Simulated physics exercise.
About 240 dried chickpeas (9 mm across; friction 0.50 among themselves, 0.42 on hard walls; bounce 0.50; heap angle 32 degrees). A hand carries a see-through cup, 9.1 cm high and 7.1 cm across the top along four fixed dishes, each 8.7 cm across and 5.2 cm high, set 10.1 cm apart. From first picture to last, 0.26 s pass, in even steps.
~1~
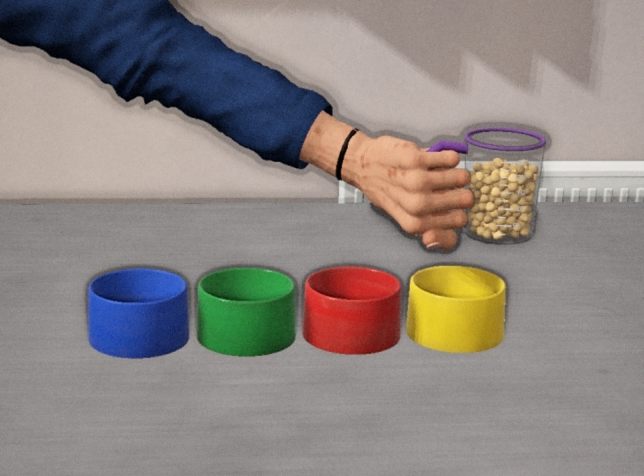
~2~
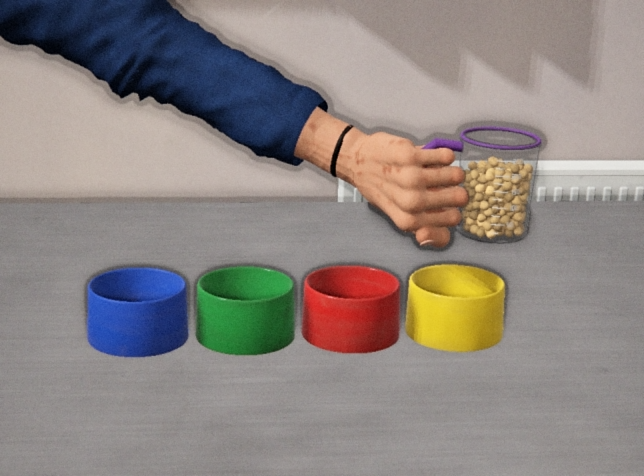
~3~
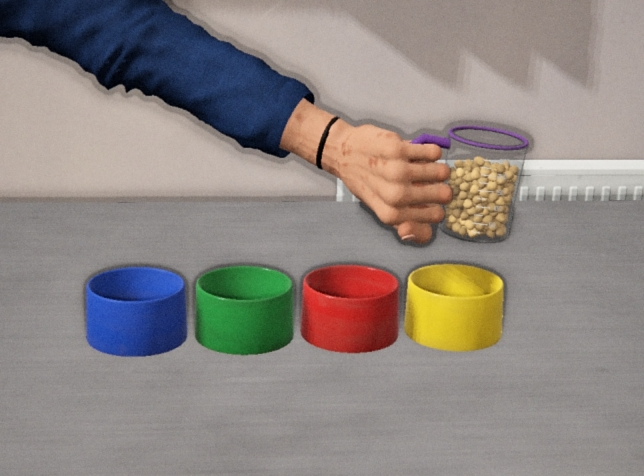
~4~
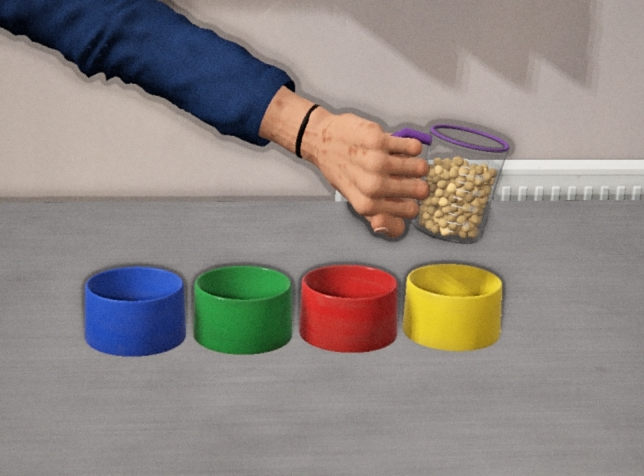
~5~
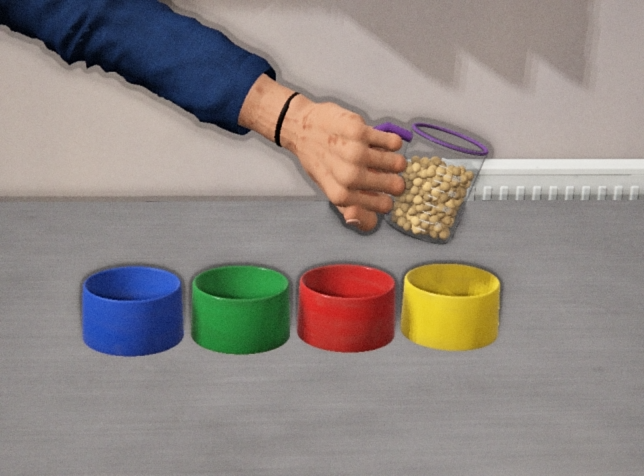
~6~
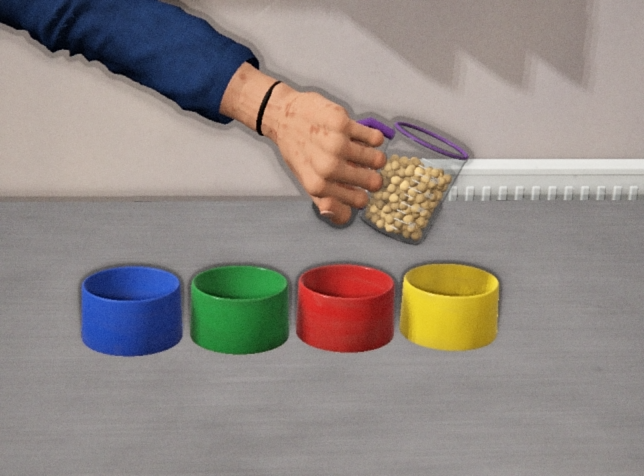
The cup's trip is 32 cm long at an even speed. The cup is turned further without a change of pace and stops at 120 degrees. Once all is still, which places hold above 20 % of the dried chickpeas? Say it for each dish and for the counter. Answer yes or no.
Red: No, blue: No, green: Yes, yellow: No, counter: No.
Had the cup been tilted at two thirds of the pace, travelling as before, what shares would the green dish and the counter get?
Then: Green 90; counter 10.
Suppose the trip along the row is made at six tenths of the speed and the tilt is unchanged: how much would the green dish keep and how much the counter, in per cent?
Then: Green 80; counter 10.
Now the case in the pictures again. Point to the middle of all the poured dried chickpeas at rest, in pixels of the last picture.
Around (233, 312).
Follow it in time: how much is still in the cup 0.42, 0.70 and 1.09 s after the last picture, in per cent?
About 100, 100, 25.
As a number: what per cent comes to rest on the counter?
Roughly 10 per cent.
Then, 0.42 s after the last picture, tilt 69 degrees; cup holds 100 %.
Then, 0.70 s after the last picture, tilt 100 degrees; cup holds 100 %.
Then, 1.09 s after the last picture, tilt 120 degrees; cup holds 25 %, green 60 %.
In the end, red 0 %, blue 0 %, green 90 %, yellow 0 %, counter 10 %.
